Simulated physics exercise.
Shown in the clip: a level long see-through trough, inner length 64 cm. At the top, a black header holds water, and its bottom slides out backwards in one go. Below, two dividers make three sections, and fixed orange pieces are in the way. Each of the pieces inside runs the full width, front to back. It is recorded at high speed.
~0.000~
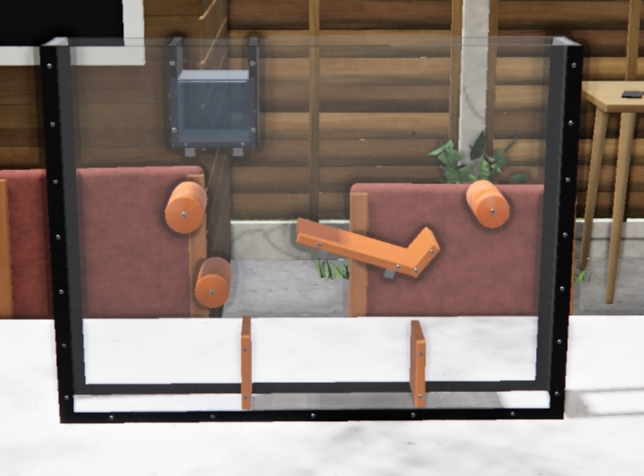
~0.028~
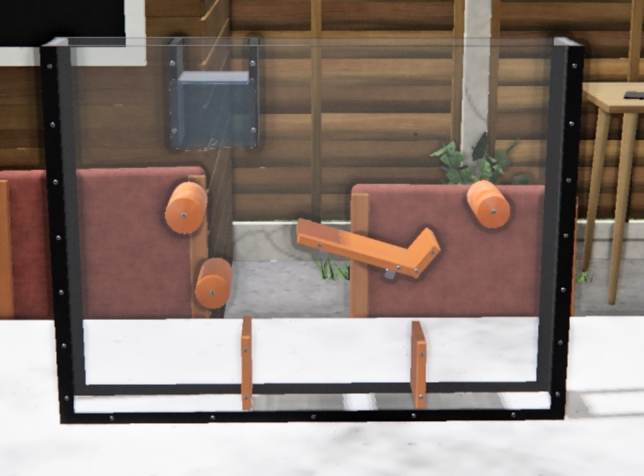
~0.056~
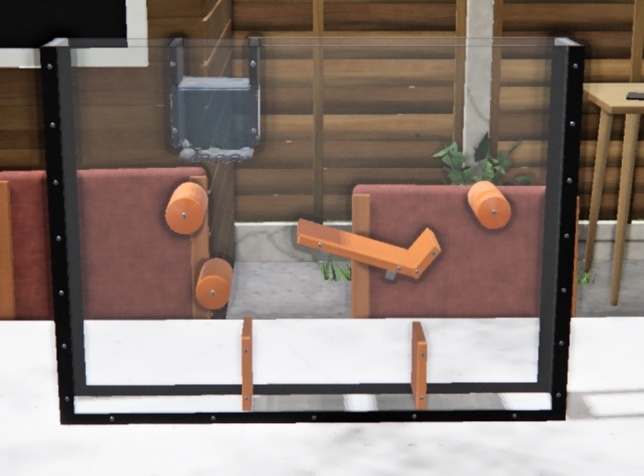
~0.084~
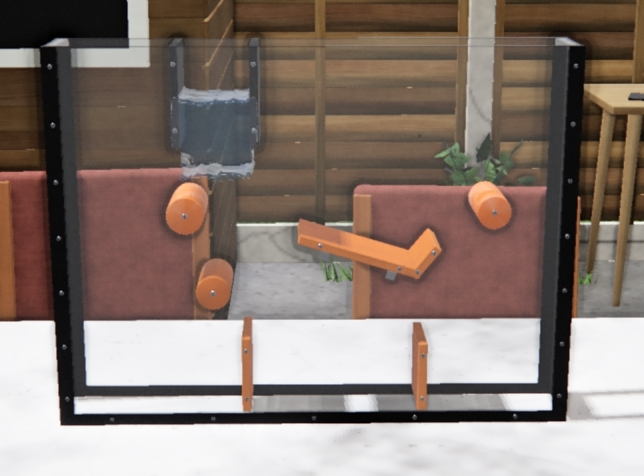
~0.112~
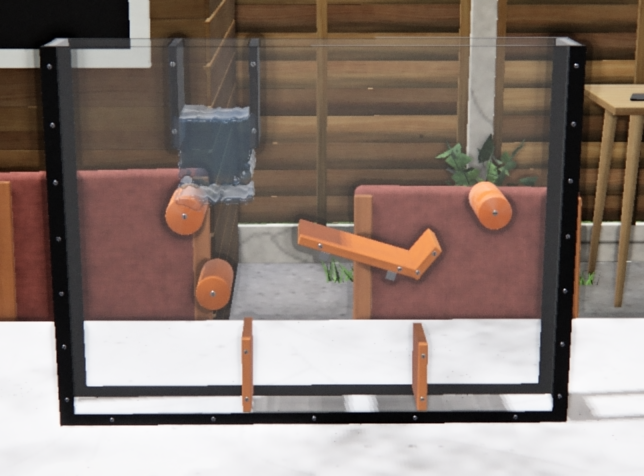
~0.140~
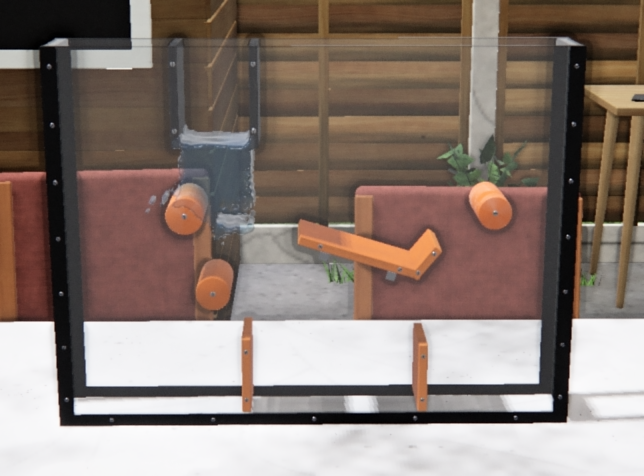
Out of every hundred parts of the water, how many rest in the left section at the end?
About 30 out of 100.
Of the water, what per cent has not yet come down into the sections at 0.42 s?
Share: Around 15 per cent.
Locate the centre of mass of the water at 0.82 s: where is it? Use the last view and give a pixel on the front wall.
Look around (300, 400) on the front wall - that's where it is.
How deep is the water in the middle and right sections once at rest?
Taking them in turn, you get 2.0 cm and then 0.5 cm.
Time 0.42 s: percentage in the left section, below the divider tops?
28 %.
Then, 0.26 s in, 45 per cent is down, the largest part in the middle section.
Then, 0.42 s in, 84 per cent is down, the largest part in the middle section.
Then, 0.82 s in, 100 per cent is down, the largest part in the middle section.
Finally, the split from left to right is 31, 62 and 7 per cent.
